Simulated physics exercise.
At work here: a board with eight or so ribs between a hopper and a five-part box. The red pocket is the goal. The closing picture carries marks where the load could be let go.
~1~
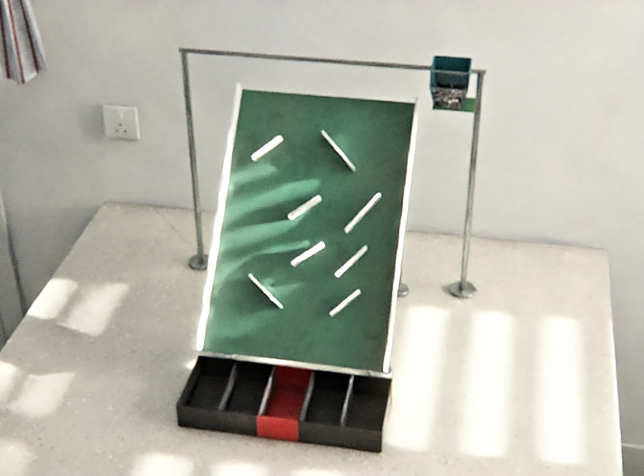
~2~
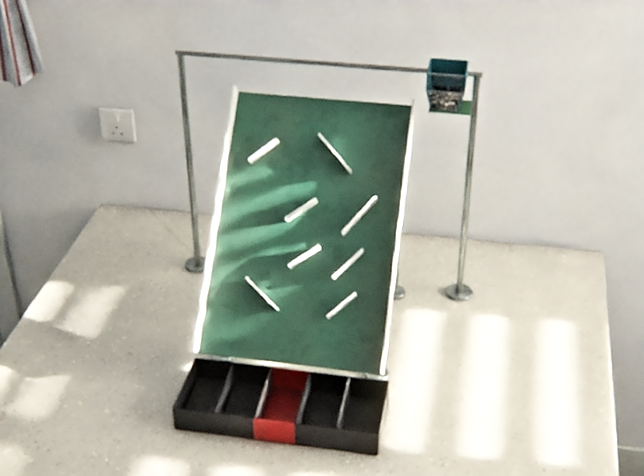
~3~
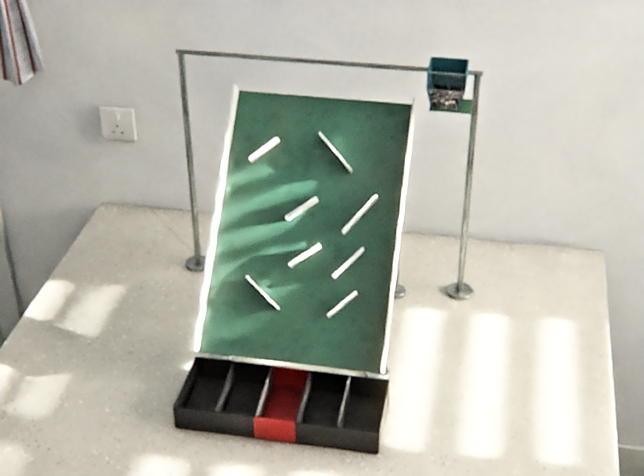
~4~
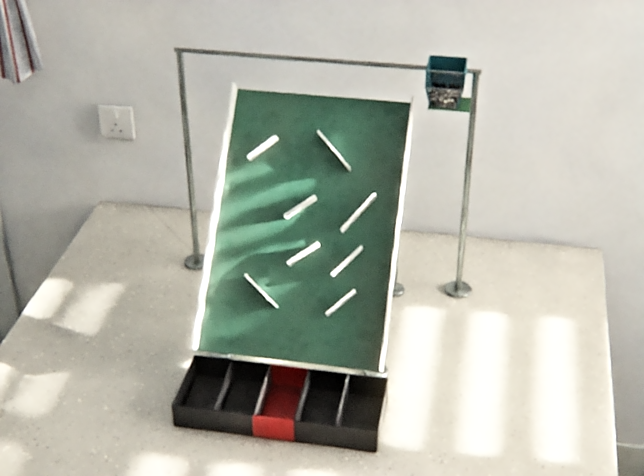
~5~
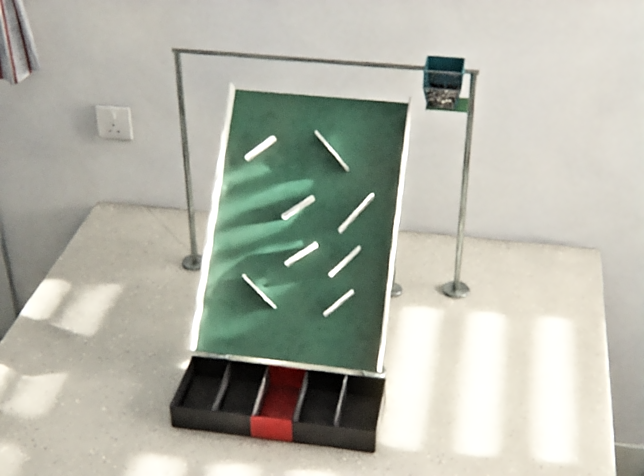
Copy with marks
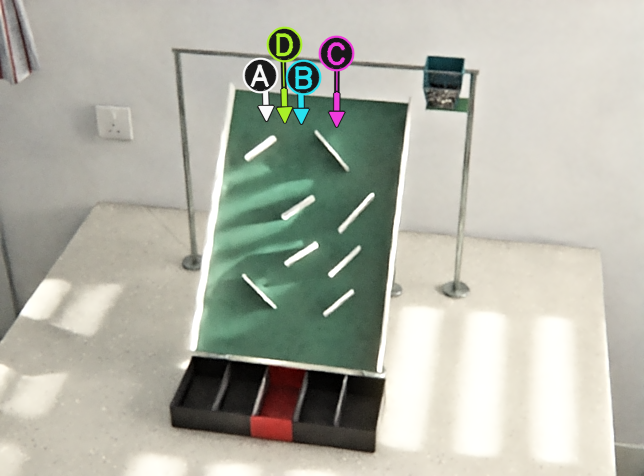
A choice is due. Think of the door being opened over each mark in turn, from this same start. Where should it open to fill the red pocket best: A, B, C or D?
C beats the others.
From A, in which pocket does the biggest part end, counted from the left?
It is the first one.
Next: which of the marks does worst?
Here it is mark A.
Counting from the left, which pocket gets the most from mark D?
The first.
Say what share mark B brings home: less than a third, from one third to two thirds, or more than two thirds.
From one third to two thirds.
On the marked copy, mark A meets the board at (266, 115); mark B meets the board at (301, 118); mark C meets the board at (336, 121); mark D meets the board at (284, 117).
With A, about a tenth in the red pocket, the larger part in other pockets, about a tenth held on the board.
With B, roughly half in the red pocket, roughly half in other pockets, just a few held on the board.
With C, roughly two thirds in the red pocket, roughly a quarter in other pockets, about a tenth held on the board.
With D, roughly a quarter in the red pocket, roughly two thirds in other pockets, about a tenth held on the board.
